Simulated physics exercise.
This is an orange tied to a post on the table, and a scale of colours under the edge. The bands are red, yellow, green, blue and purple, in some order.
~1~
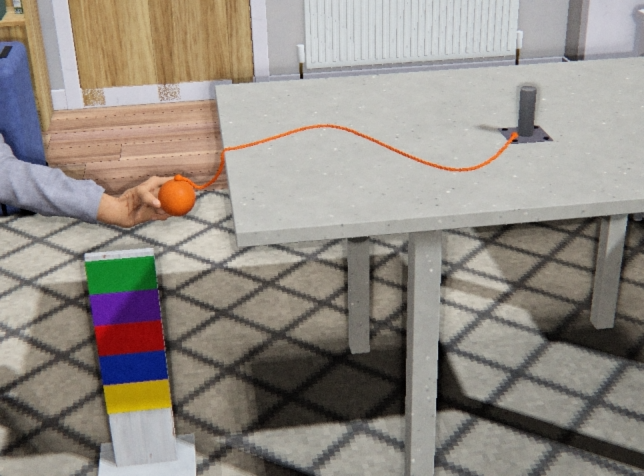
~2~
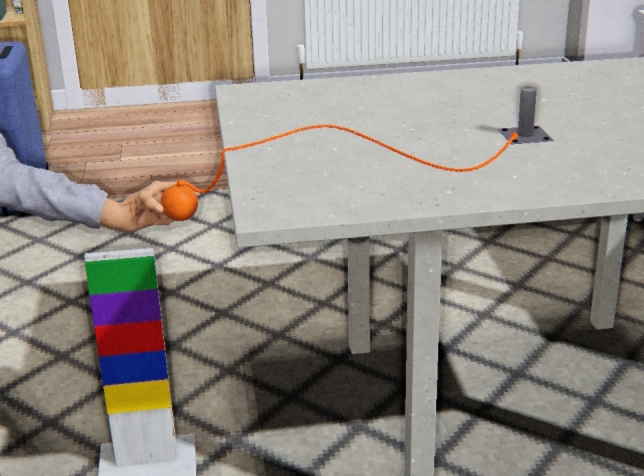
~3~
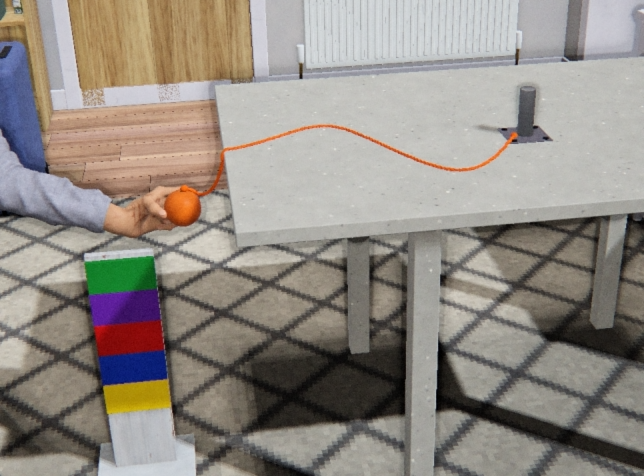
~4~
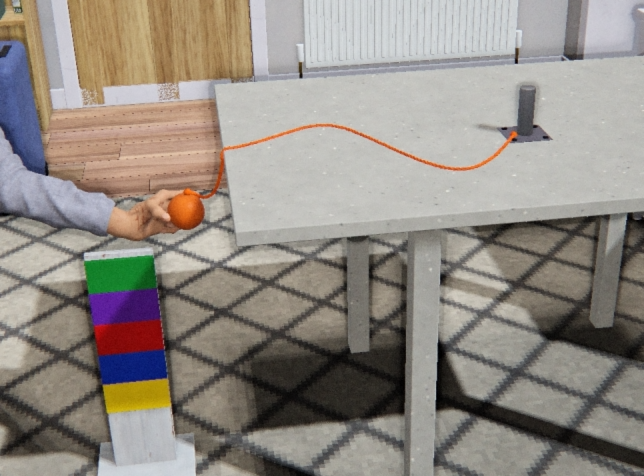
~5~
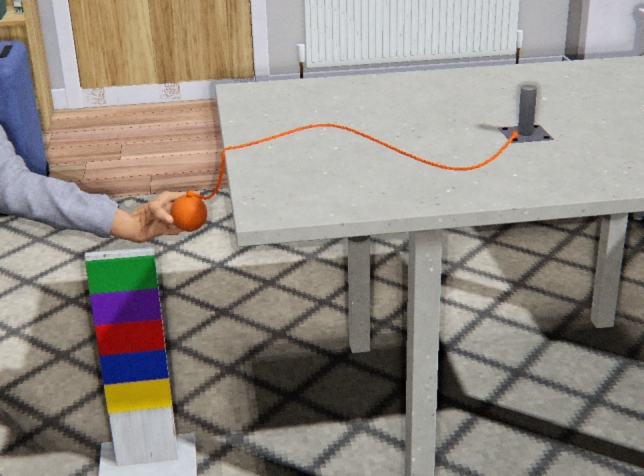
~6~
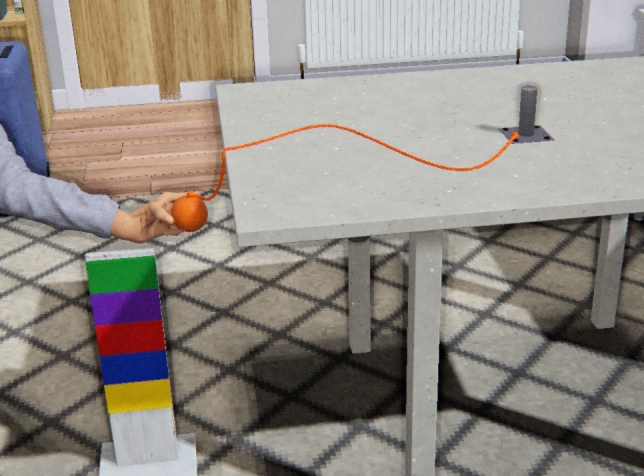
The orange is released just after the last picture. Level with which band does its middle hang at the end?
At blue.
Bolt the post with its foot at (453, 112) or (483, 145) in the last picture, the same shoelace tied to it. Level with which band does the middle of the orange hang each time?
Try by try: Yellow; yellow.
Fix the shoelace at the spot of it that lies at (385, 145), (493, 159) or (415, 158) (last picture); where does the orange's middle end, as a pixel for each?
About (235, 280), (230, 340) and (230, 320).
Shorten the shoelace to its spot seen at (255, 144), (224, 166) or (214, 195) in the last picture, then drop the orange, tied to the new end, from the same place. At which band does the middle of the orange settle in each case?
In that order: Green; purple; red.
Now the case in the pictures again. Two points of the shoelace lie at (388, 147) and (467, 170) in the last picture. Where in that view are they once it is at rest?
They go to (314, 155) and to (411, 145).
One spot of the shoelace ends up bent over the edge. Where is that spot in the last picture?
At (331, 126), roughly.
Early on, orange near (217, 339); level with red.
Midway, orange near (265, 363); level with blue.
Near the end, orange near (231, 359); level with blue.
Finally, orange near (238, 363); level with blue. Its centre hangs level with the blue band.
